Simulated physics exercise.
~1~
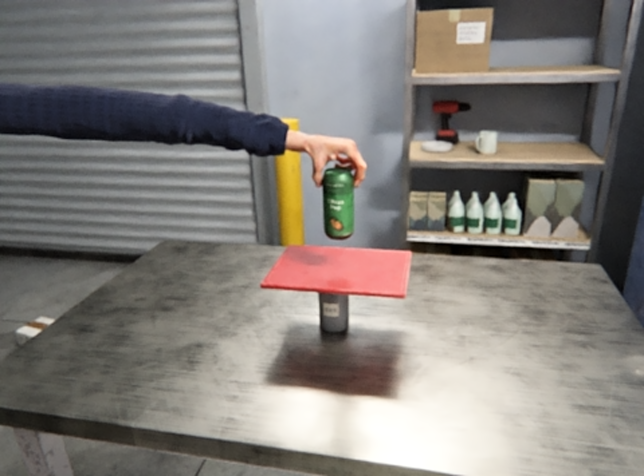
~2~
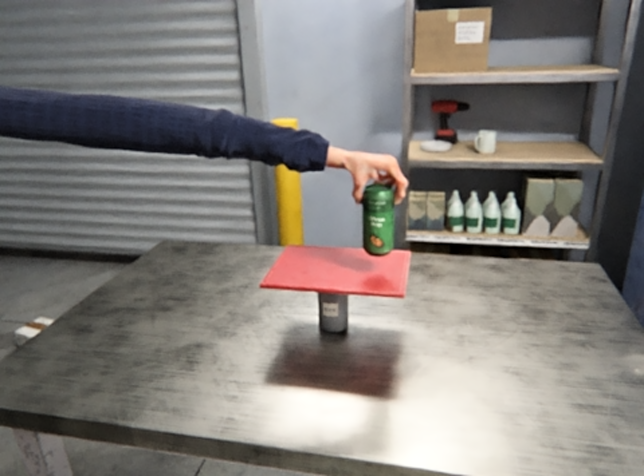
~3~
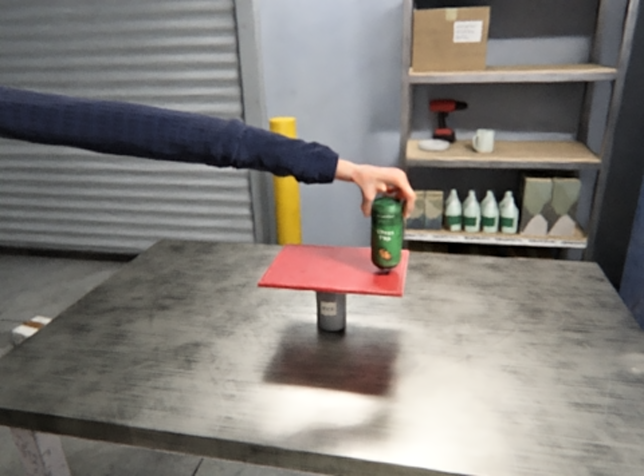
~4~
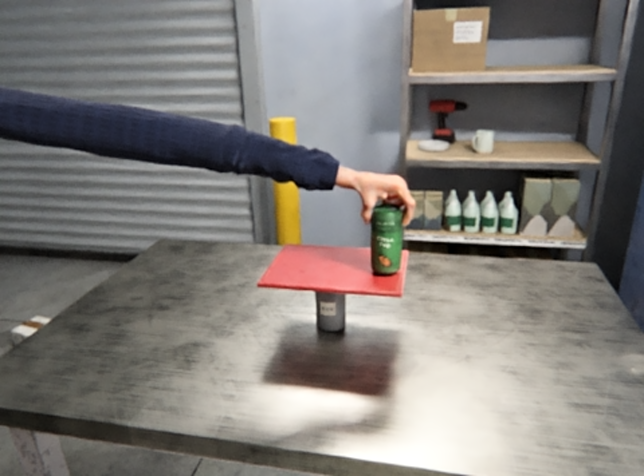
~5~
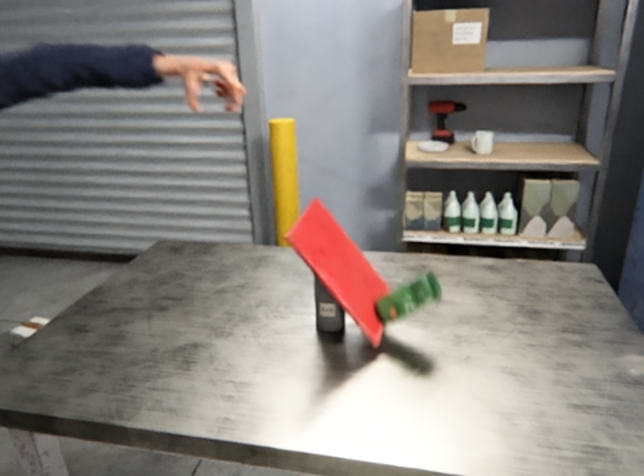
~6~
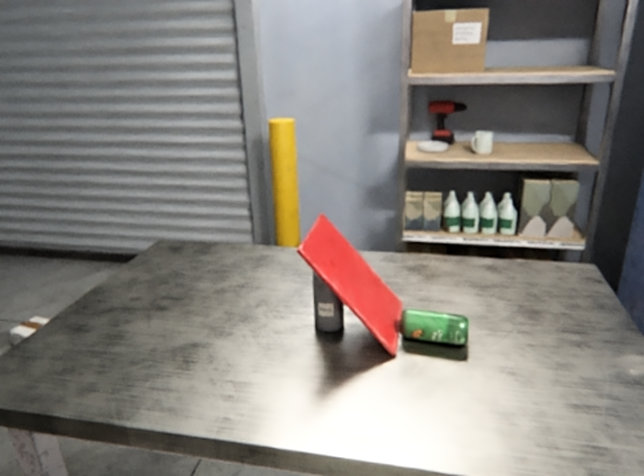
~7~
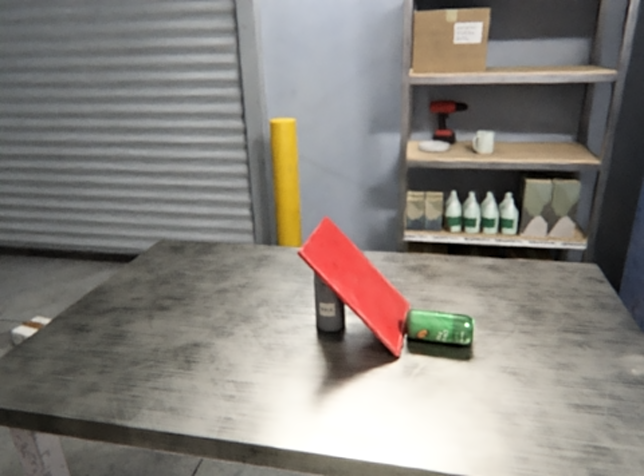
At first, a hand in a dark blue sleeve holds a green can above a flat red lid balanced on a small grey jar on a dark table. The hand carries the can to the right and lowers it upright onto the right side of the lid. Then it lets go and draws back to the left, and the lid tips steeply down to the right as the can topples off. The can comes to rest on its side on the table, while the lid leans aslant against the jar, which still stands in its place.
